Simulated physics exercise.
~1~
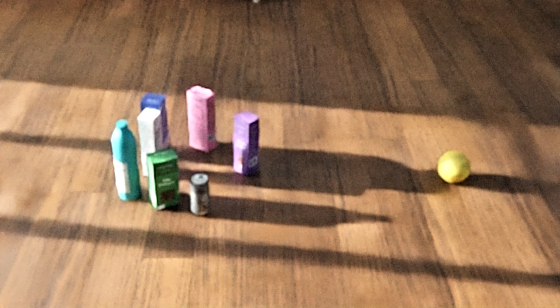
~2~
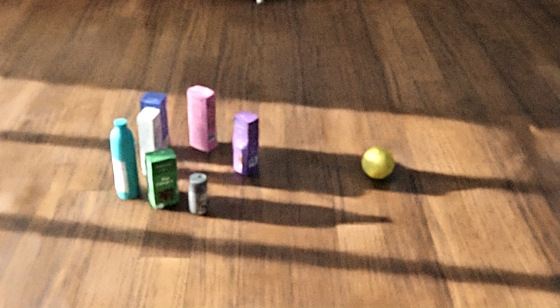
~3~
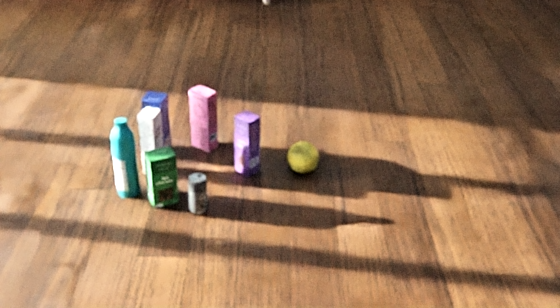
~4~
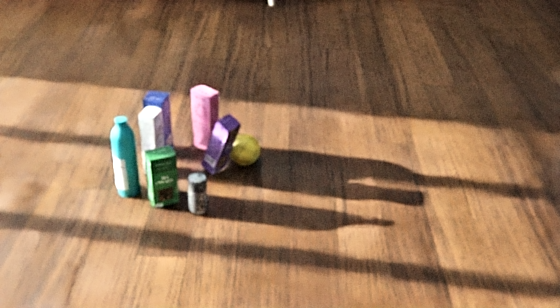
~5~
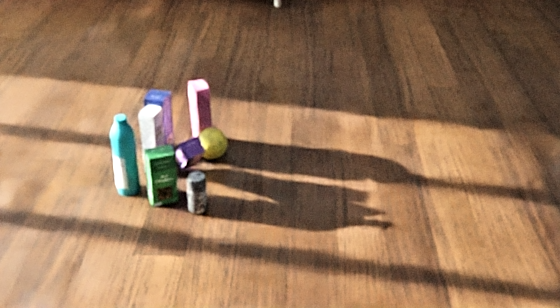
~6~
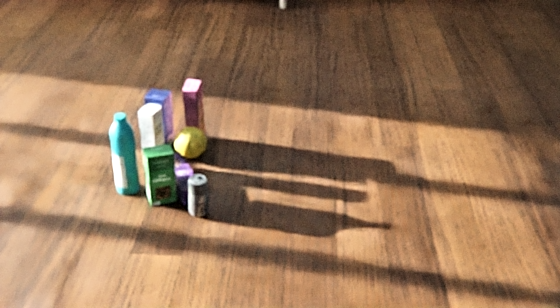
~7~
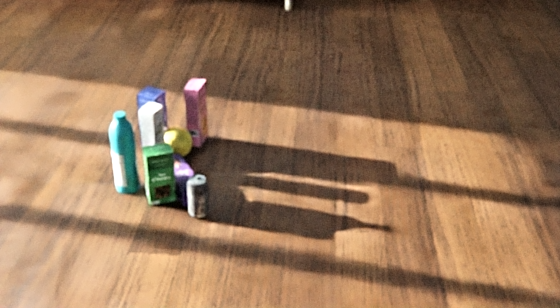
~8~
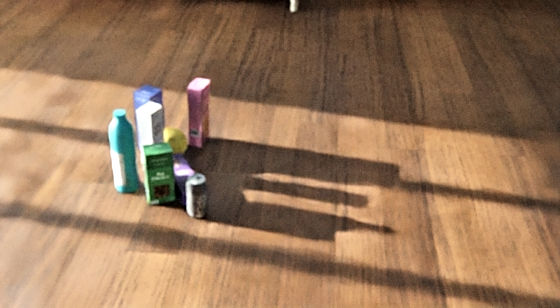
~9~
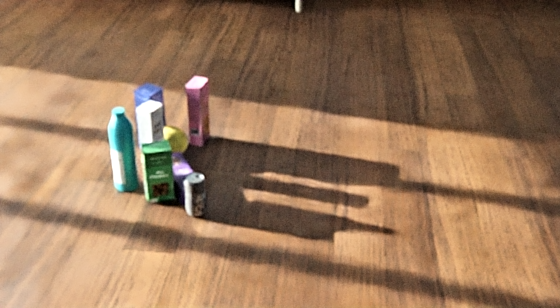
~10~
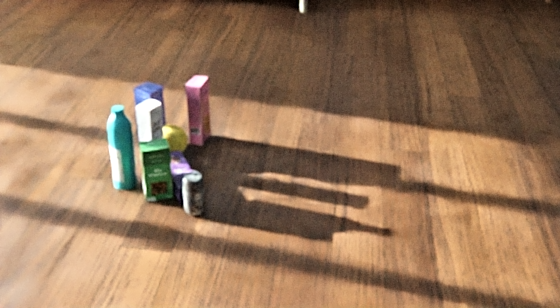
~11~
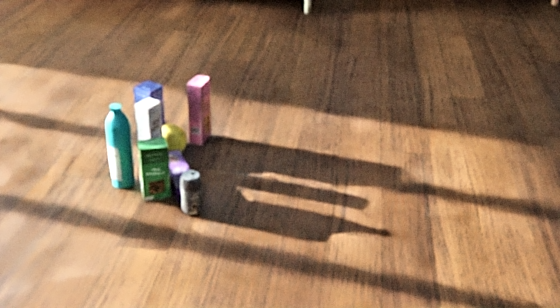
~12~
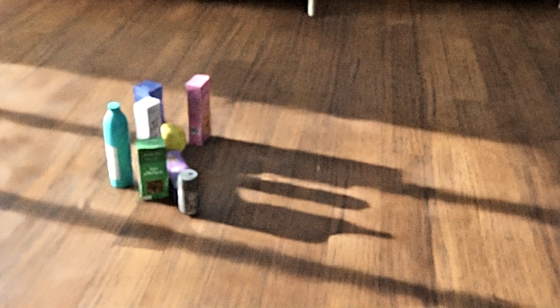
A yellow ball rolls from the right across a sunlit wooden floor, seen from above at an angle, toward a small cluster of objects standing on the left. The group has a turquoise bottle, a green carton and a small grey can in front, white and blue cartons behind, and pink and purple cartons on the right side. The ball hits the purple carton, which tips left and falls toward the grey can. Rolling on, it nudges the upright pink carton slightly and slows among the others. It finally rests between them, with only the purple carton lying down.
